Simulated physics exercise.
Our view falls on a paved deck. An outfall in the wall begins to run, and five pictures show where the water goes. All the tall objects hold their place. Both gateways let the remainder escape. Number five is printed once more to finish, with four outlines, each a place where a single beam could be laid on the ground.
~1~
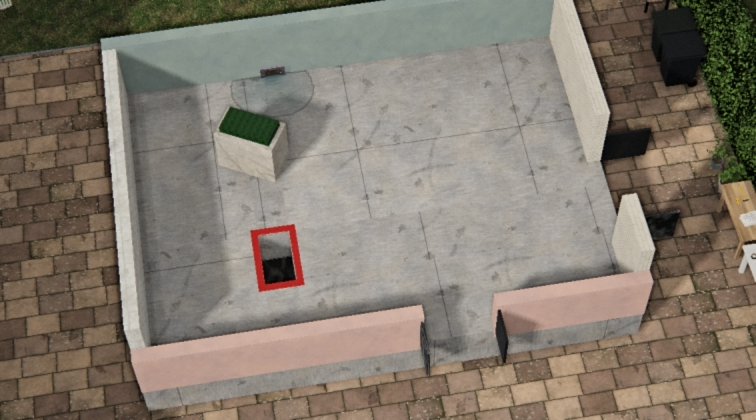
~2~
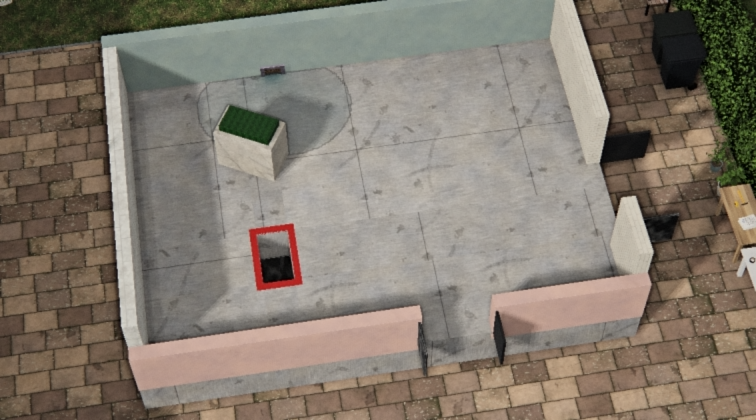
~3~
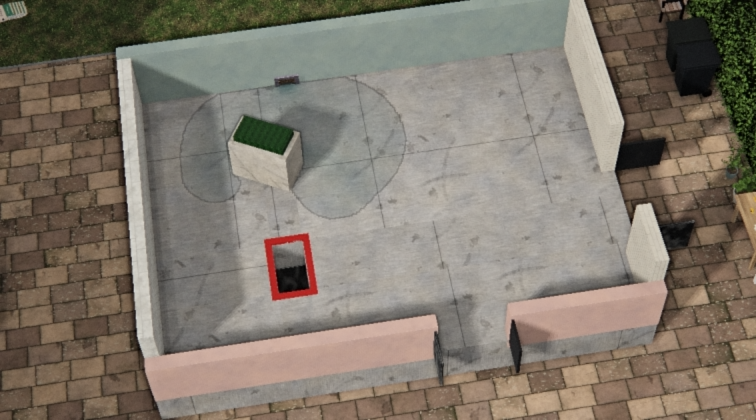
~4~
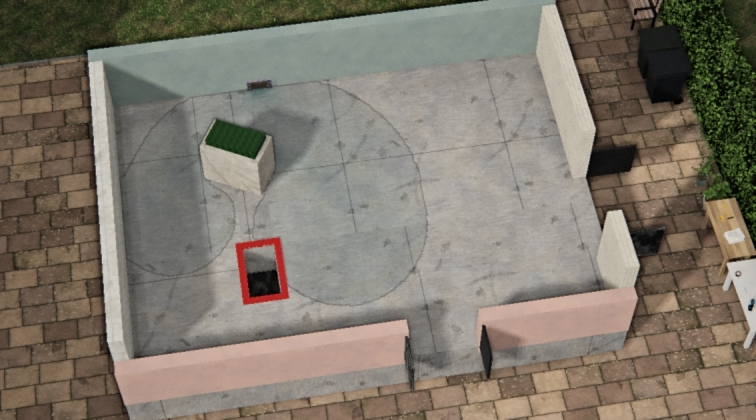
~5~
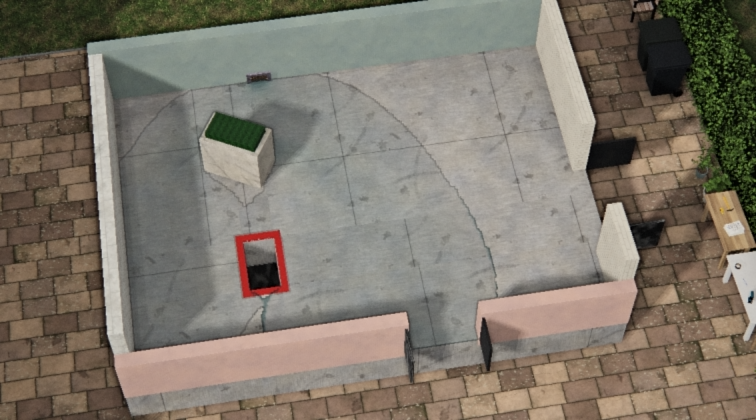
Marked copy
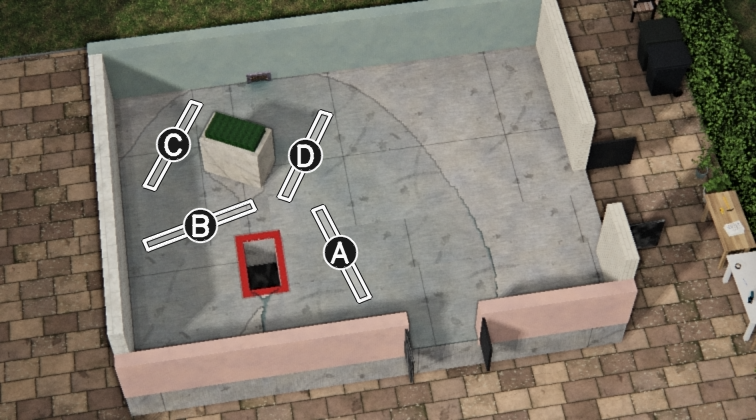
To begin with, a small wet patch edges out from an outlet at the back wall of a walled grey yard on a paved deck. The water spreads around a green-topped block and widens toward the right and front, passing around the red-framed drain, which starts taking water as over half the floor lies wet.
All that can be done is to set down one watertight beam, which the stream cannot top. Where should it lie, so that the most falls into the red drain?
D works best here.
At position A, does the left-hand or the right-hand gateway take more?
More leaves on the left.
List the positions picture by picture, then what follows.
Outfall at (272, 71); red drain at (277, 258); open gate at (599, 201); open gate at (456, 324); 3 % of the ground under water, visible out to (278, 109); red drain still dry, in the first picture.
In the second picture, 9 % of the ground under water, visible out to (335, 133); red drain still dry.
In the third picture, 18 % of the ground under water, visible out to (364, 202); red drain still dry.
In the fourth picture, 35 % of the ground under water, visible out to (359, 299); red drain still dry.
In the fifth picture, 56 % of the ground under water, visible out to (480, 290); red drain taking water.
In white, A from (318, 208) to (364, 299); B from (146, 245) to (253, 205); C from (149, 187) to (195, 103); D from (284, 198) to (325, 113).
With A, about 18 % of the stream goes into the red drain, about 77 % out by the gates.
With B, about 20 % of the stream goes into the red drain, about 75 % out by the gates.
With C, about 22 % of the stream goes into the red drain, about 74 % out by the gates.
With D, about 28 % of the stream goes into the red drain, about 67 % out by the gates.
